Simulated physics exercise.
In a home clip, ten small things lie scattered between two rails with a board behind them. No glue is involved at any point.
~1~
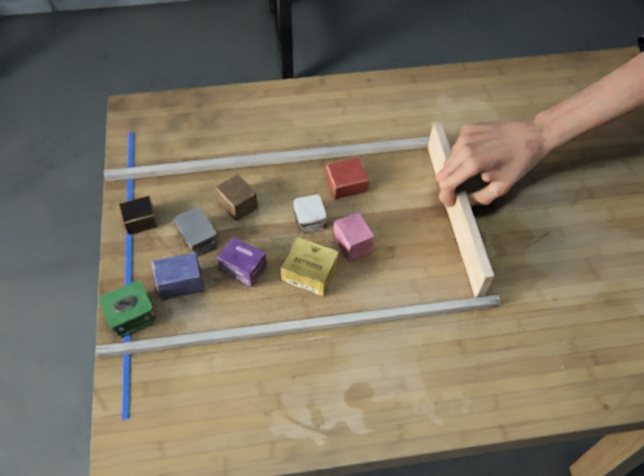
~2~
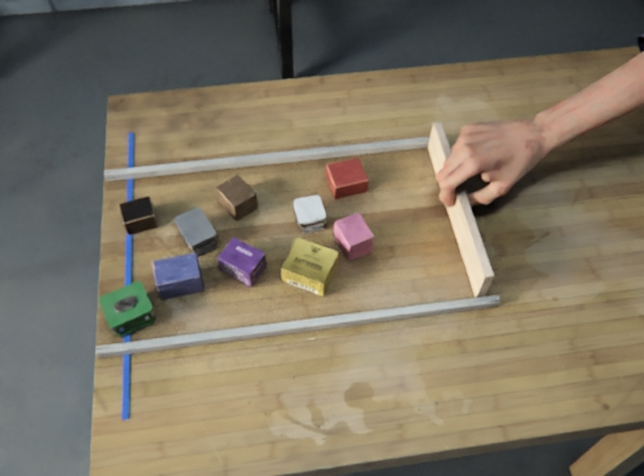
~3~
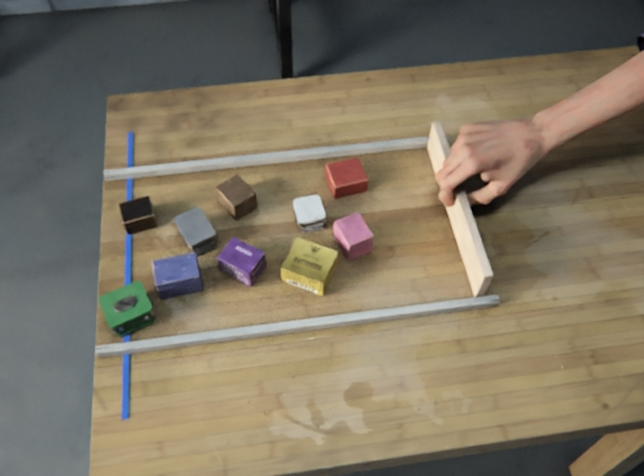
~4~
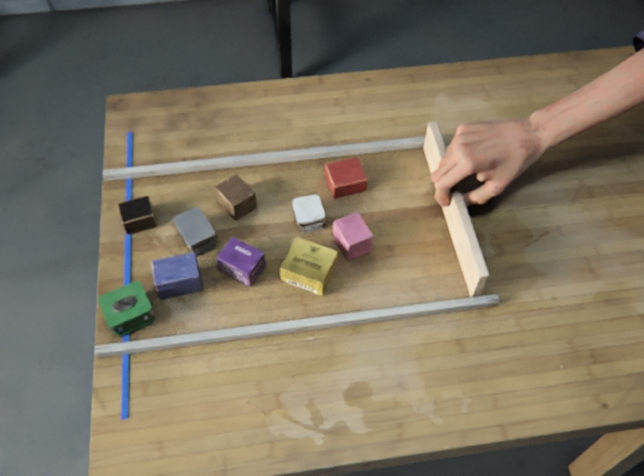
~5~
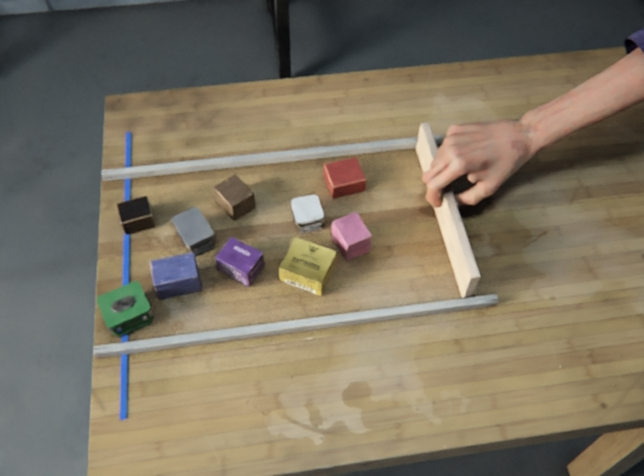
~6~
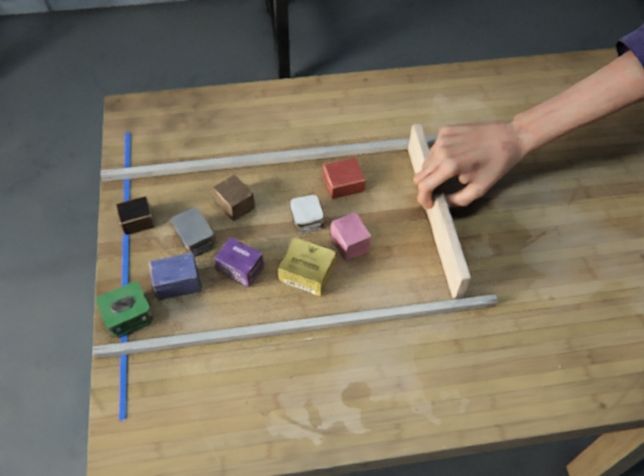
In the video, ten small colored blocks and boxes lie scattered between two rails on a wooden table, near a blue tape line. A hand holds a wooden board at the right and slides it slightly left, without touching them.
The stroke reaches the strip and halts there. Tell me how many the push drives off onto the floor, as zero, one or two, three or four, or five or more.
Falling ones: Five or beyond.
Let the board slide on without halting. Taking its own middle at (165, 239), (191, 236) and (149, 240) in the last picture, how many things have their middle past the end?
Counts per position: 3 / 1 / 4.
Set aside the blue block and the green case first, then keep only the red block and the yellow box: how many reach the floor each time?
Result, first then second: 4, 4.
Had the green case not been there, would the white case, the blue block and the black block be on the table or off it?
In that case the white case stays where it is, the blue block goes off the edge, the black block goes off the edge.
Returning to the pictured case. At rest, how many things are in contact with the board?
4 end up touching it.
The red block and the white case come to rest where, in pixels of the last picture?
(105, 202) and (111, 236).
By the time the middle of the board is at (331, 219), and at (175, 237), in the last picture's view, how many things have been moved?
At the first point the count is 3, at the second it's 10.
Soon after, none off yet; green case at rest near (125, 310); black block at rest near (136, 216); blue block at rest near (176, 276).
After that, none off yet; green case displaced a little near (108, 318); black block at rest near (136, 216); blue block displaced about its own width near (145, 284).
In the end, the number that fall off is five or more; gone, brown block, purple box, grey case, blue block, black block and green case.
